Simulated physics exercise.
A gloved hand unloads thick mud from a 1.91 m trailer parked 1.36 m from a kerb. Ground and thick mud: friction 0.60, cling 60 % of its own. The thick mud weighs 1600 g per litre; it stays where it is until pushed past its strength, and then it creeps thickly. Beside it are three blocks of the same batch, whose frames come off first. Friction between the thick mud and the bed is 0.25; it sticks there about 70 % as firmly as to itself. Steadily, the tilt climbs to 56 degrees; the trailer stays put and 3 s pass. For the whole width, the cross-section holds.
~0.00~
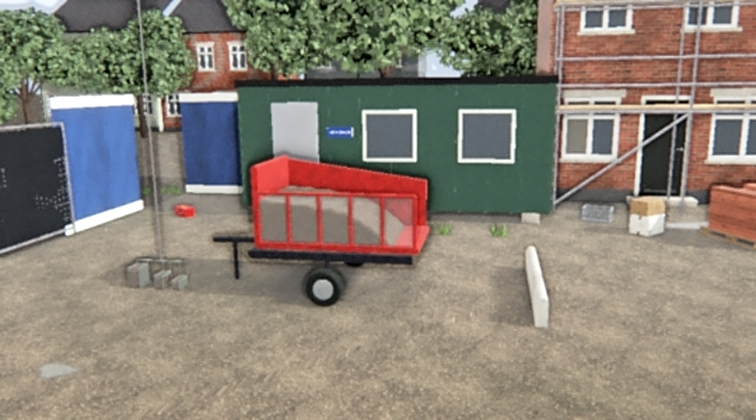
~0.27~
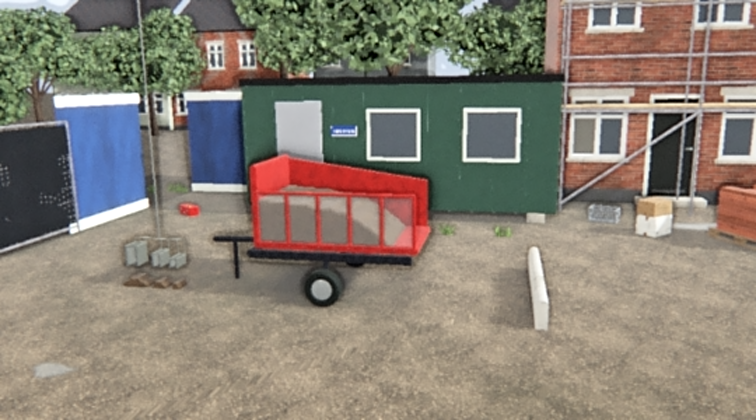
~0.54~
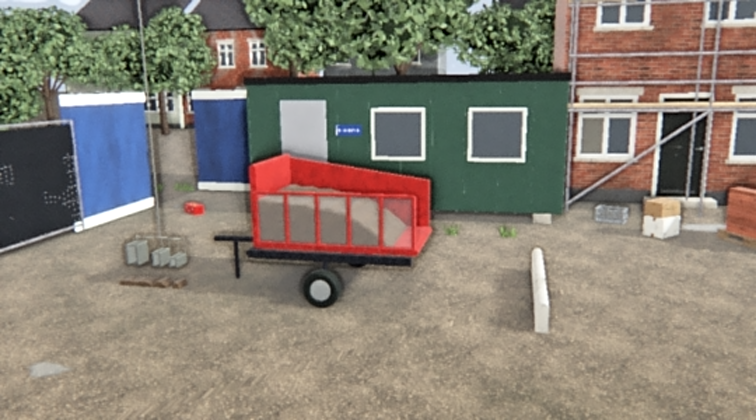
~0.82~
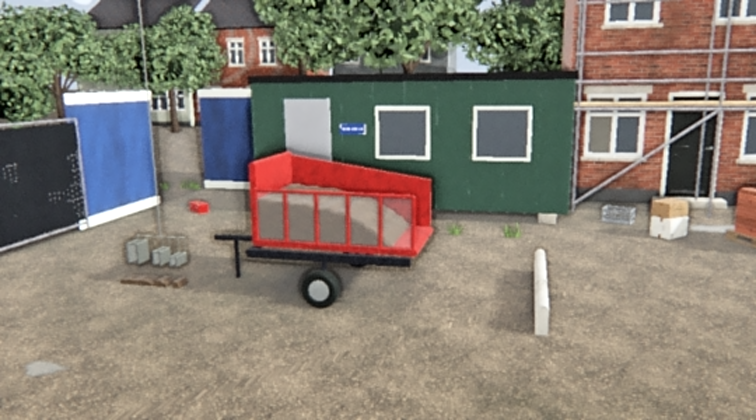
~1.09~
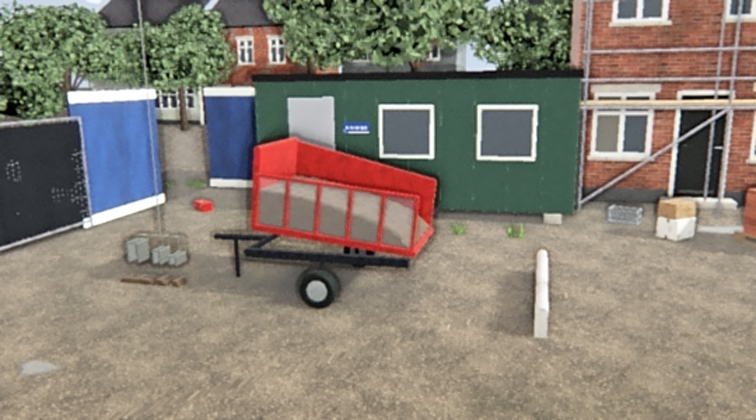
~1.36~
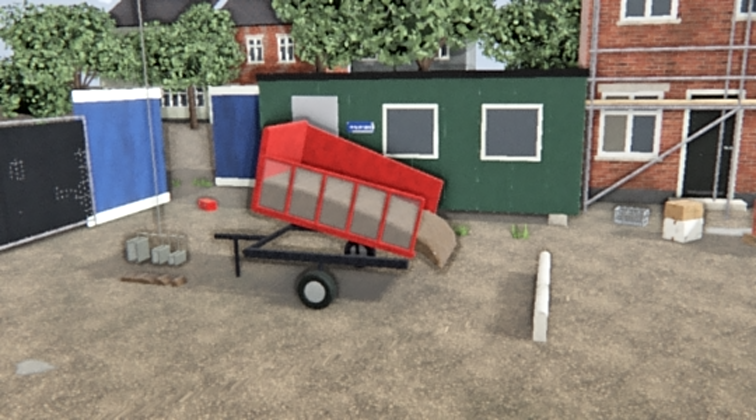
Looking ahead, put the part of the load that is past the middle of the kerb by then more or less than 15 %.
It should end up beyond 15 %.
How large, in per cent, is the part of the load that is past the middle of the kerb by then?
The figure sits near 20 percent.
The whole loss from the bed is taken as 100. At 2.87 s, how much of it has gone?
I'd say near 100 per cent.
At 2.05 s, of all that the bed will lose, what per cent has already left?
60 per cent.
After 2.05 s, the tilt is 31 degrees, 40 % is on the bed and 0 % past the kerb's middle.
After 2.87 s, the tilt is 52 degrees, none is on the bed and 18 % past the kerb's middle.
After 3.68 s, the tilt is 56 degrees, none is on the bed and 20 % past the kerb's middle.
After 4.50 s, the tilt is 56 degrees, none is on the bed and 20 % past the kerb's middle.
After 6.20 s, at the end, the tilt is 56 degrees, none is on the bed and 20 % past the kerb's middle.
